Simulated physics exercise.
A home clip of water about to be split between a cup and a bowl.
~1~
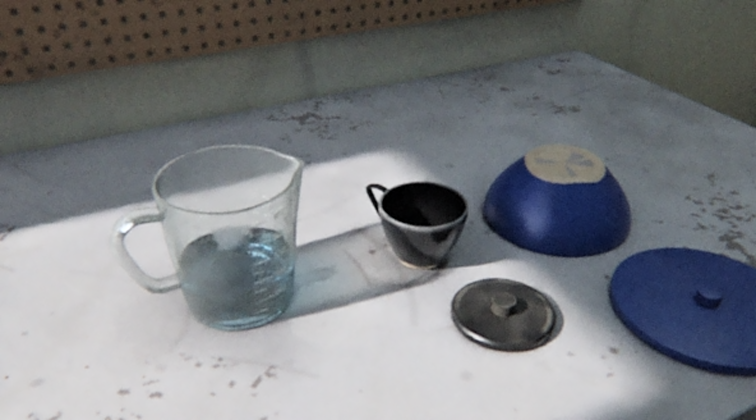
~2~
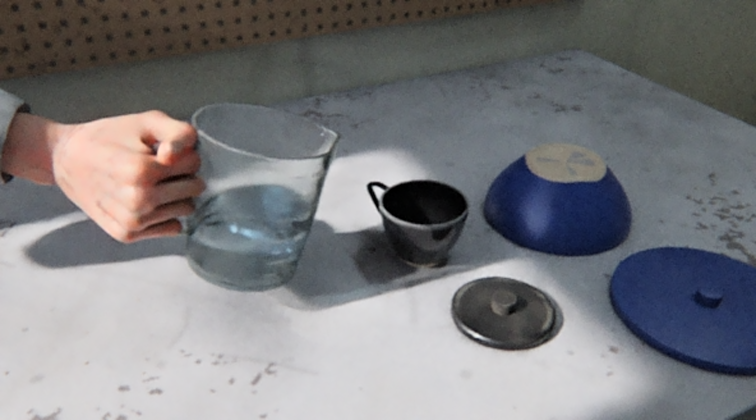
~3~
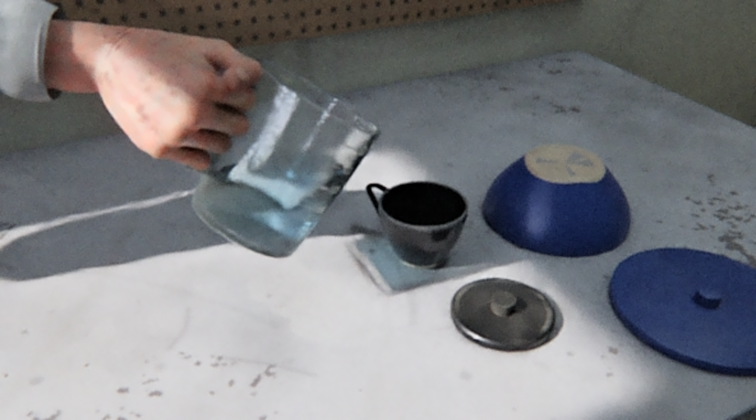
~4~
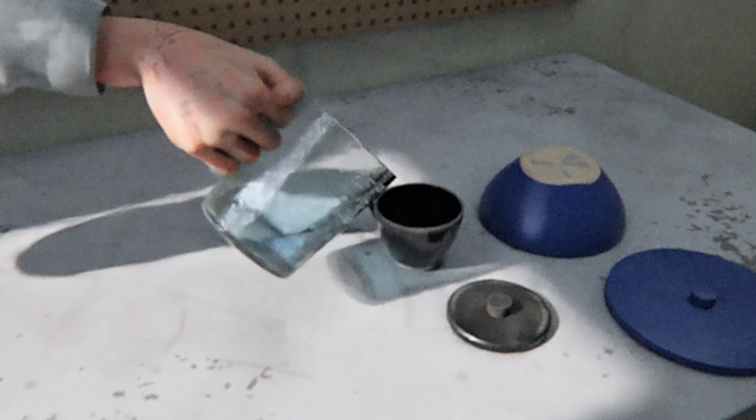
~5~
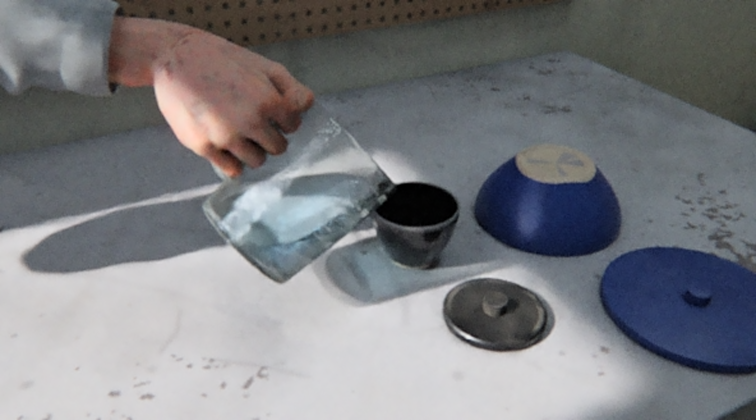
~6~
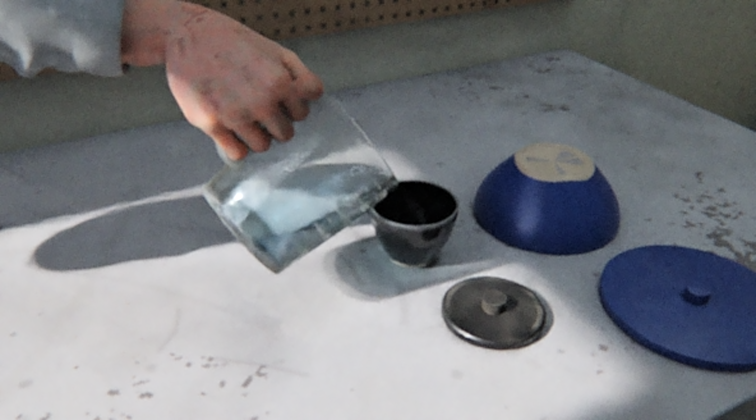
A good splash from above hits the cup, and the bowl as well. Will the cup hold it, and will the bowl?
The cup holds it, the bowl does not hold it.
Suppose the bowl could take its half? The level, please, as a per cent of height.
Estimate: Approx. 30 % of height.
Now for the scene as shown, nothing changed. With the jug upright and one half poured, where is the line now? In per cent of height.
It sits at roughly 15 per cent of the height.
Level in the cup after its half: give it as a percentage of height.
75 percent or so.
A moment on, the water goes into the cup.
Further on, it runs off the upturned base of the bowl.
When it is over, the cup has its share inside; the bowl is empty, in a puddle.
